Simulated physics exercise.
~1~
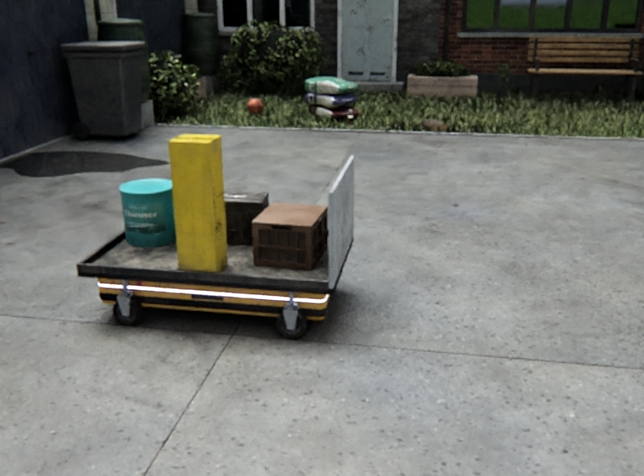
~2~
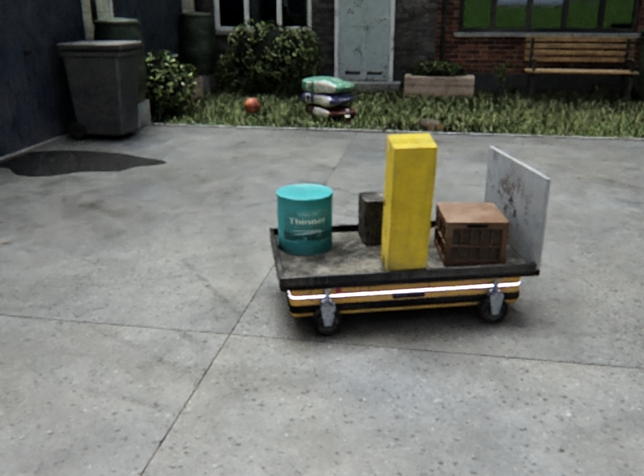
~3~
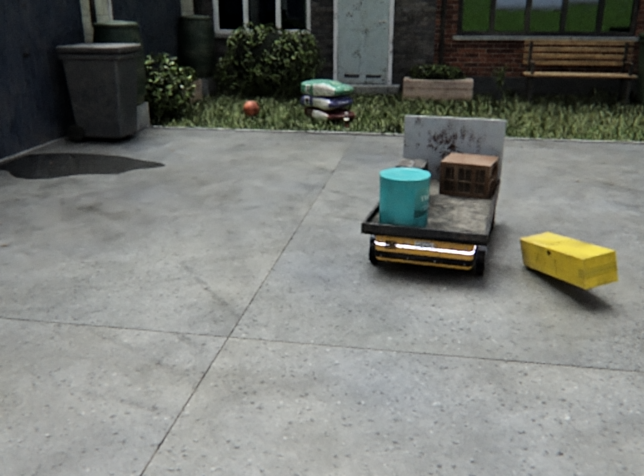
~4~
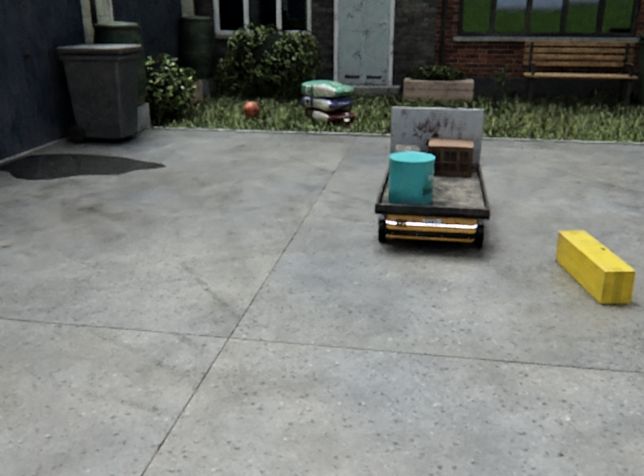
Paved yard with a self-driving cart rolling right and turning away, its tall yellow box toppling off to lie on the concrete.
